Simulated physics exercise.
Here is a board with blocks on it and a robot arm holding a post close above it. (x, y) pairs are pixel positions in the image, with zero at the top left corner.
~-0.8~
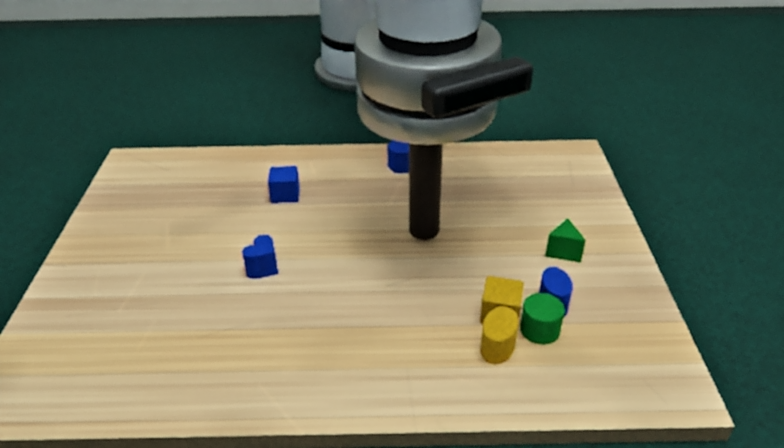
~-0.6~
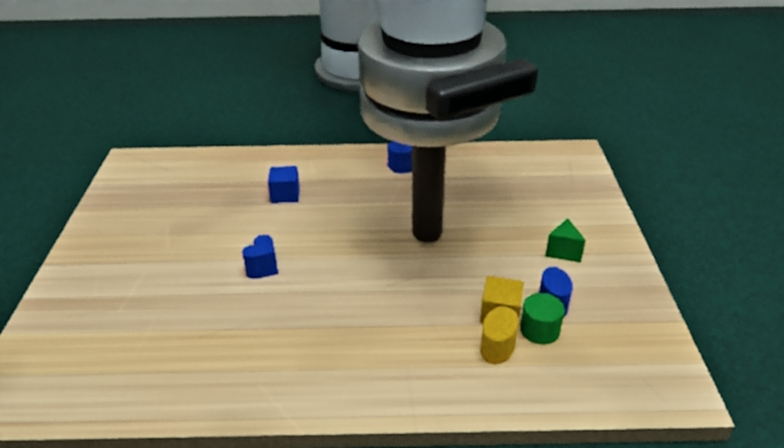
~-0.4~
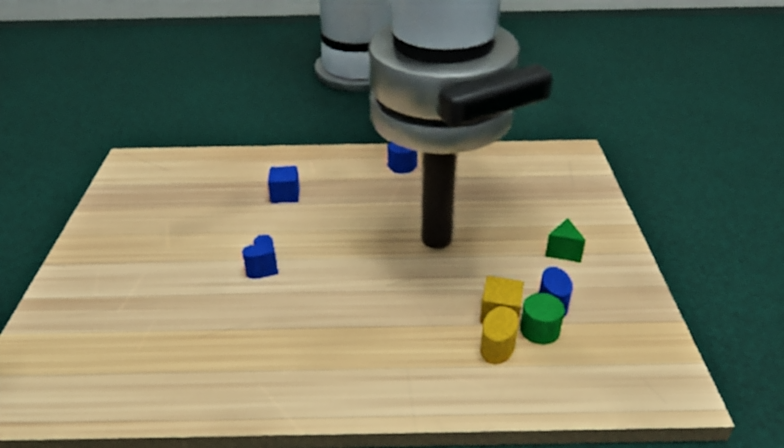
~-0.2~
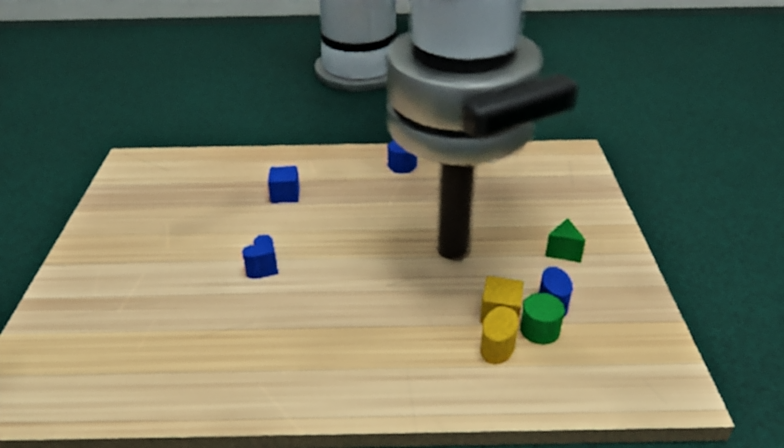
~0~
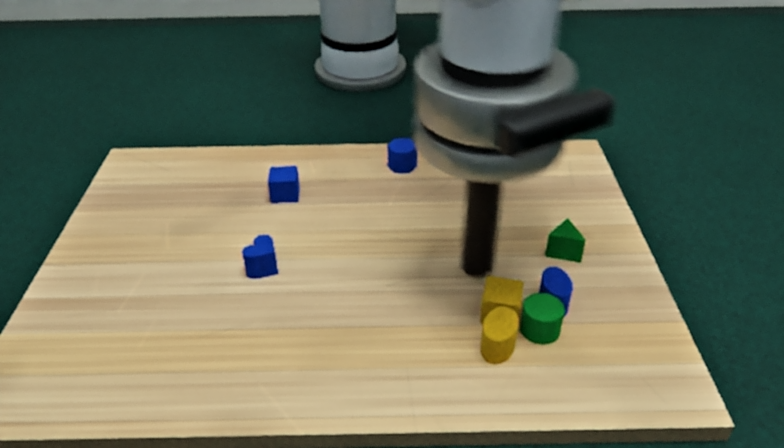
At the start, a robot arm holds a dark post over the middle of a wooden board scattered with blue, green and yellow blocks. The post barely shifts at first, then moves right and toward the viewer, ending just behind the yellow square block, while the blocks stay still.
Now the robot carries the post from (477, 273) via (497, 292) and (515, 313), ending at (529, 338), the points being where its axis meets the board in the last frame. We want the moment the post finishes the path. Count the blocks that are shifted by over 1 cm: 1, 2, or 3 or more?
It's going to be three or more.
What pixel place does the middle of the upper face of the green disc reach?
My estimate: (573, 325).
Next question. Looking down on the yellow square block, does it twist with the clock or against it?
Viewed from above, clockwise.
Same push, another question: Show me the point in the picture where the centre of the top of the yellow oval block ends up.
It is at (484, 364).
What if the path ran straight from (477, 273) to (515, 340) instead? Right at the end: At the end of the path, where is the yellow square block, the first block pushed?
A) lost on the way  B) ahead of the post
The answer is B.
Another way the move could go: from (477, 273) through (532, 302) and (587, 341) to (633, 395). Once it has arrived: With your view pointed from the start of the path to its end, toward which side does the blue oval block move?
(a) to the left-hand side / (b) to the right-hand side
That would be a.
What follows on the original path. Halfway along, post at (508, 296); yellow oval block at (499, 337); yellow square block at (507, 305); green disc at (548, 308).
At the end, post at (531, 331); yellow oval block at (484, 364), turned 30° clockwise; yellow square block at (511, 336), turned 30° clockwise; green disc at (573, 325); blue oval block not moved.
